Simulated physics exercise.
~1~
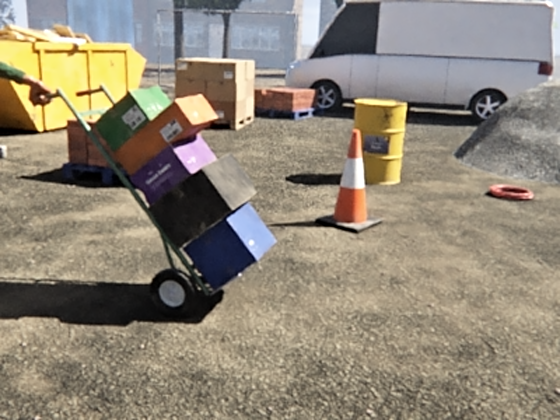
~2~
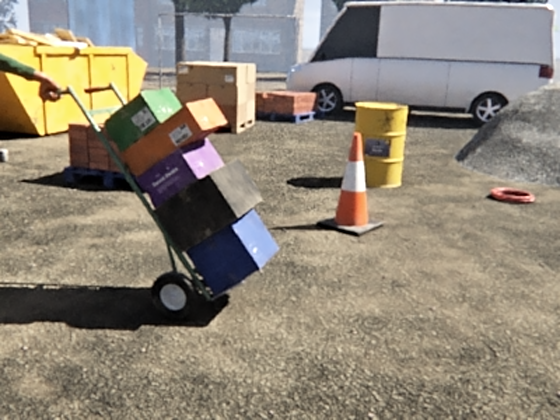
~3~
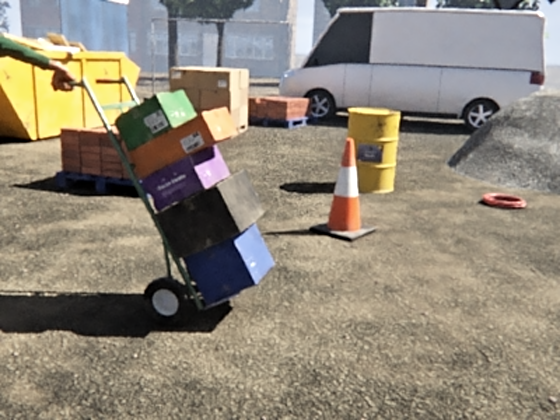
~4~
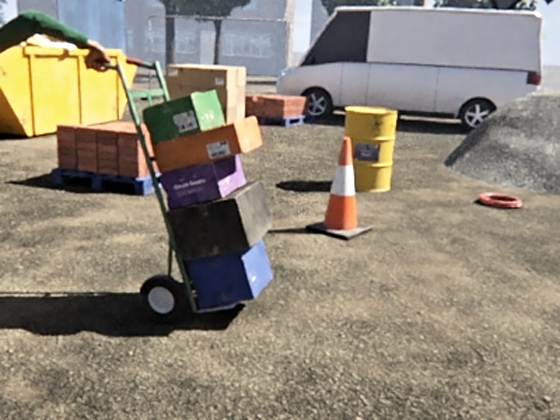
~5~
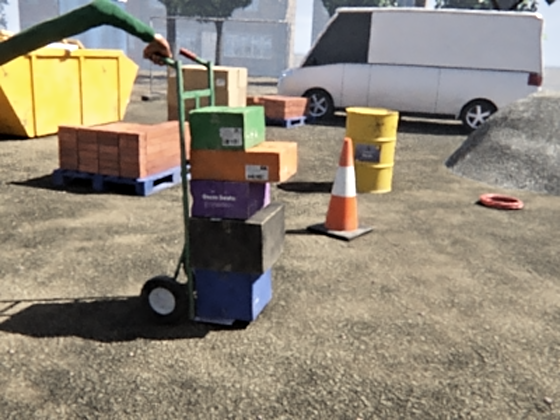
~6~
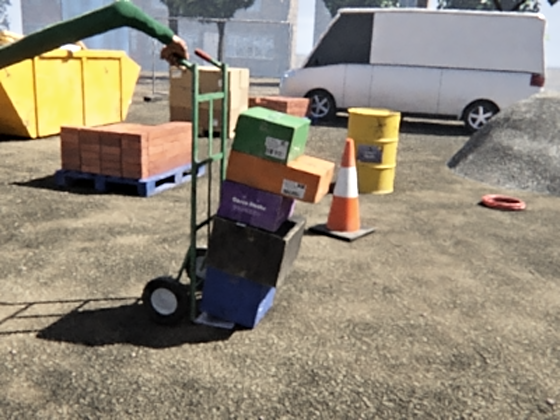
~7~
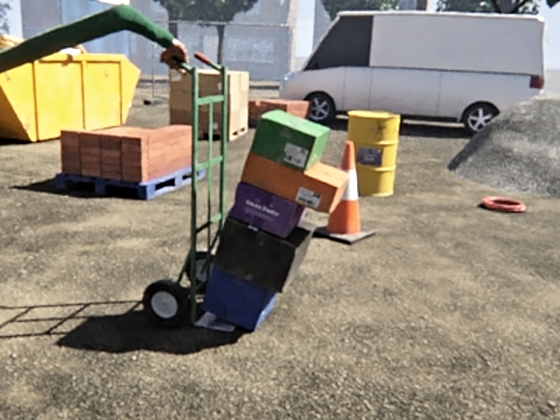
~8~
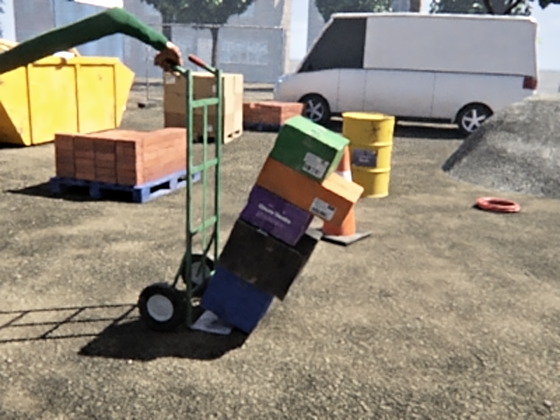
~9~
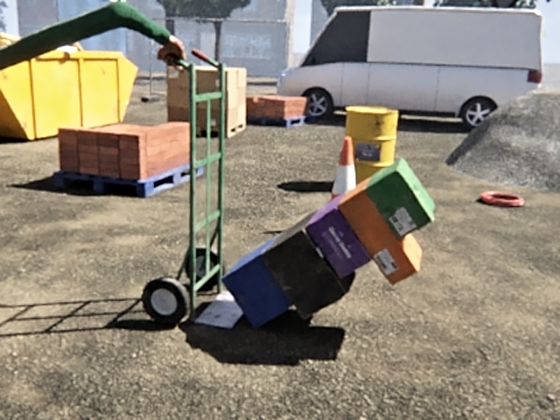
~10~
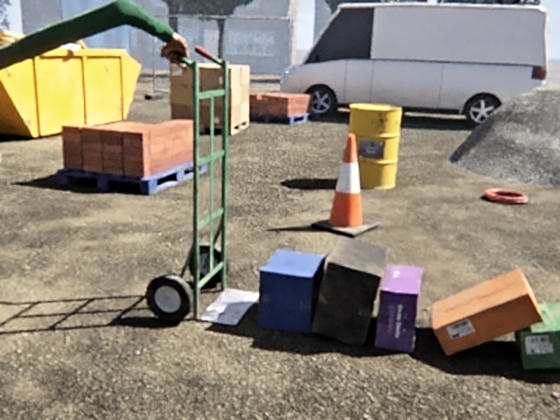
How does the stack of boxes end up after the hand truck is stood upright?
The whole stack tips over to the right, and the boxes end up spread in a line in front of the hand truck, with the green one farthest away.
